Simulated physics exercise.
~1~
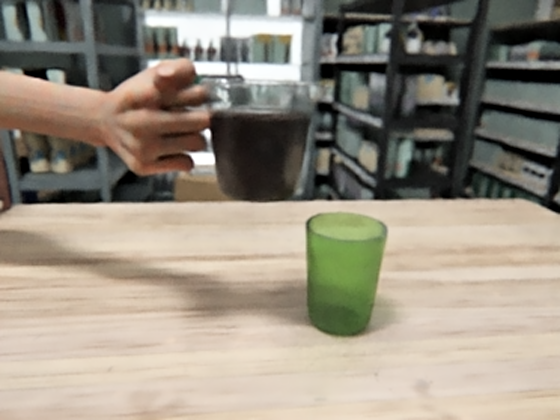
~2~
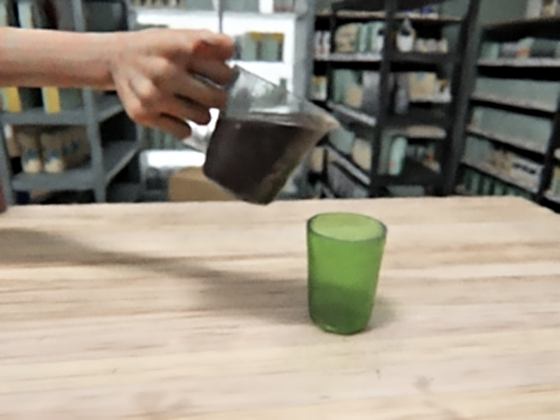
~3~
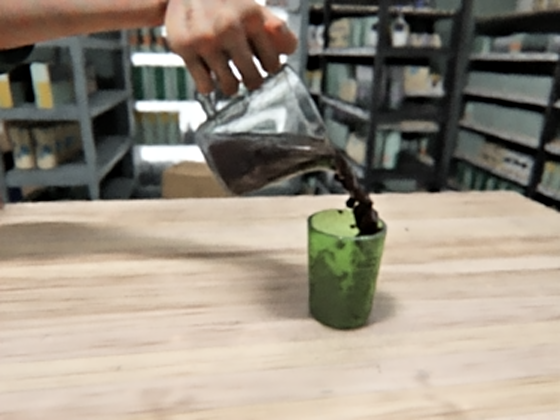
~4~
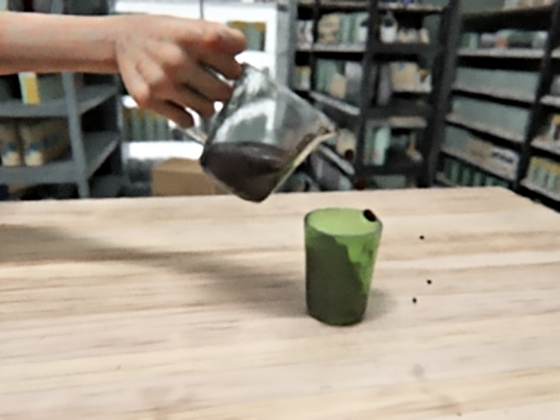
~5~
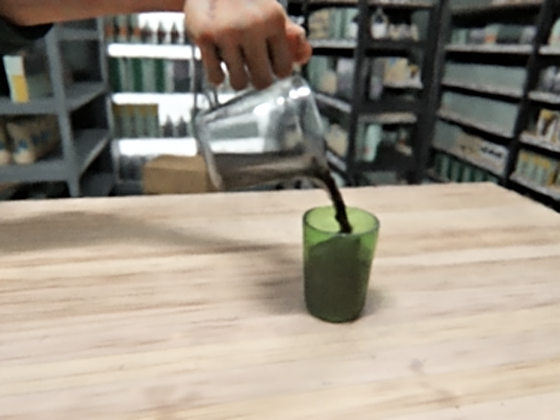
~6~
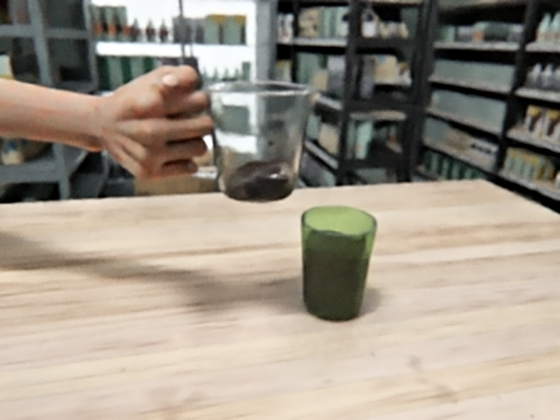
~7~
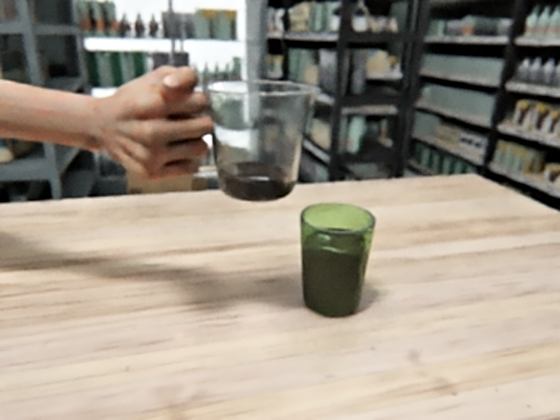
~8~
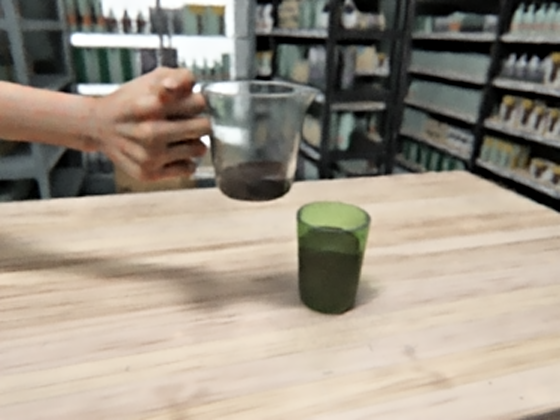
The video shows a hand tilting a clear measuring jug of dark liquid to pour into a green glass on a wooden worktop, easing back as a few drops scatter, pouring again, then levelling the jug, leaving the glass mostly filled and a little liquid in the jug.
